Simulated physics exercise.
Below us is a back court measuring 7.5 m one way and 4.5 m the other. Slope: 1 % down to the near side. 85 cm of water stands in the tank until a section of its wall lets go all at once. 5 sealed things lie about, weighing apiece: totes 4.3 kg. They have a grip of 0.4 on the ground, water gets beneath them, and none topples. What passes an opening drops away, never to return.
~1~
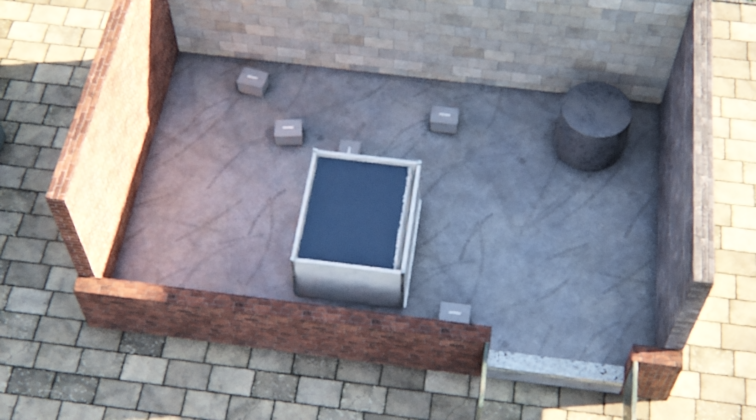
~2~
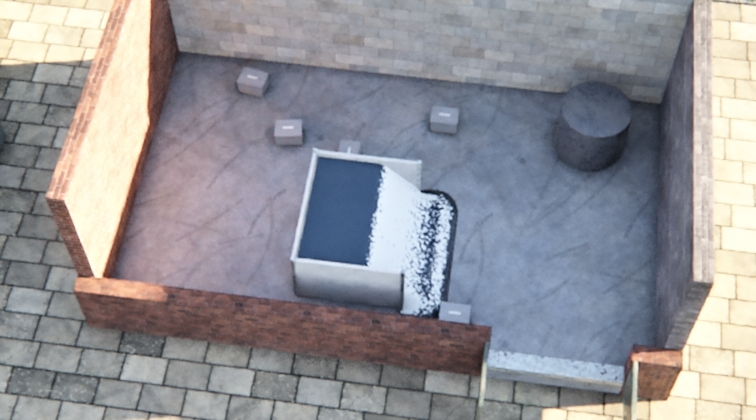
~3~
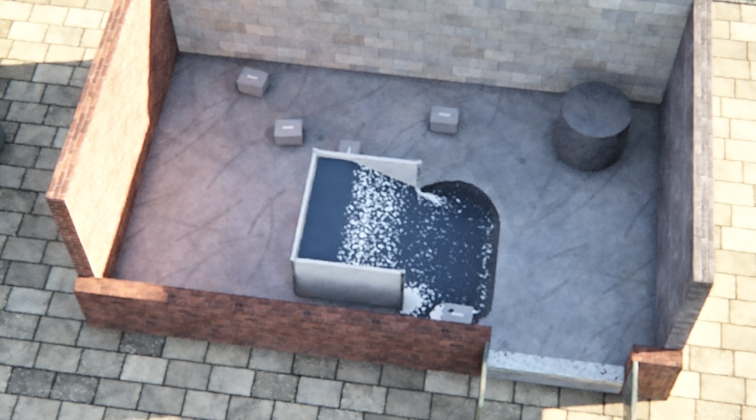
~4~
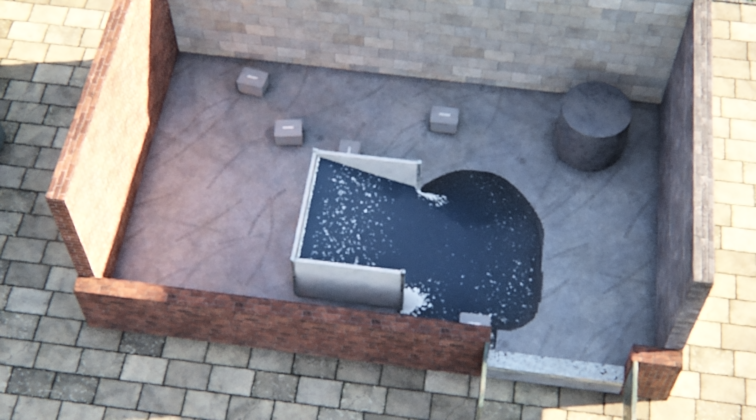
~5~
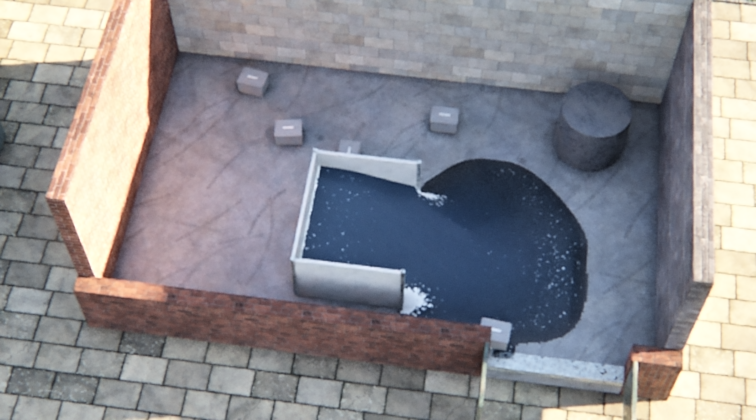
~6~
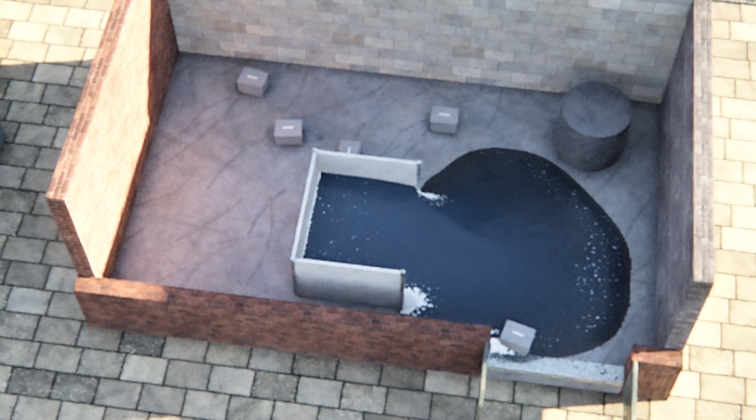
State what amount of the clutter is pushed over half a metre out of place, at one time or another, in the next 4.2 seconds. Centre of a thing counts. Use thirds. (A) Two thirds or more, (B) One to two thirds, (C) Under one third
One to two thirds.
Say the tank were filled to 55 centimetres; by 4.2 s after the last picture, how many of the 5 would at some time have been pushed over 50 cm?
That would make 1 of them.
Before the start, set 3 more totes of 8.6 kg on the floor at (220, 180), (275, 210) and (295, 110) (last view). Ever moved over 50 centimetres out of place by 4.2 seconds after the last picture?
In the order asked: Below the mark; below the mark; below the mark.
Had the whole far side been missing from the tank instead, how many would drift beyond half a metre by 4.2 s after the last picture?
Result: 4.
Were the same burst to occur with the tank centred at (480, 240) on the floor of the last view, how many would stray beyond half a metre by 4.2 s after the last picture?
In that case the number is 5.
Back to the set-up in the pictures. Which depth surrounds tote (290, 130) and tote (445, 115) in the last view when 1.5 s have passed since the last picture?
Roughly 0 and 0 cm.
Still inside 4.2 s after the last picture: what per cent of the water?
Somewhere near 74 percent, give or take.
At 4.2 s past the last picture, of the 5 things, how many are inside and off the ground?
Count at that moment: 1.
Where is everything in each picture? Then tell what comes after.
A tote at (455, 313) rests on the ground; a tote at (253, 77) rests on the ground; water covers 2.4 m2; 0 of 5 have shifted, in the first picture.
A tote at (455, 313), on the bottom; a tote at (253, 77) rests on the ground; 3.5 m2 under water; 0 of 5 have shifted, in the second picture.
A tote at (457, 315), on the bottom, 4 cm from its start; a tote at (253, 77), on the bottom; 5.1 m2 under water; 0 of 5 have shifted, in the third picture.
A tote at (475, 324), on the bottom, 31 cm from its start; a tote at (253, 77) rests on the ground; water covers 6.8 m2; 1 of 5 have shifted, in the fourth picture.
A tote at (495, 330), on the bottom, 59 cm from its start; a tote at (253, 77) rests on the ground; water covers 8.7 m2; 1 of 5 have shifted, in the fifth picture.
A tote at (518, 334), on the bottom, 89 cm from its start; a tote at (253, 77) rests on the ground; water covers 10.8 m2; 1 of 5 have shifted, in the sixth picture.
Then, 0.4 s after the last picture 1 of 5 are over 50 cm from their spots; 0 afloat.
Then, 1.5 s after the last picture 1 of 5 are over 50 cm from their spots; 0 afloat.
Then, 2.8 s after the last picture 1 of 5 are over 50 cm from their spots; 0 afloat.
Then, 4.2 s after the last picture 2 of 5 are over 50 cm from their spots, and 2 have been at some point; 1 afloat.
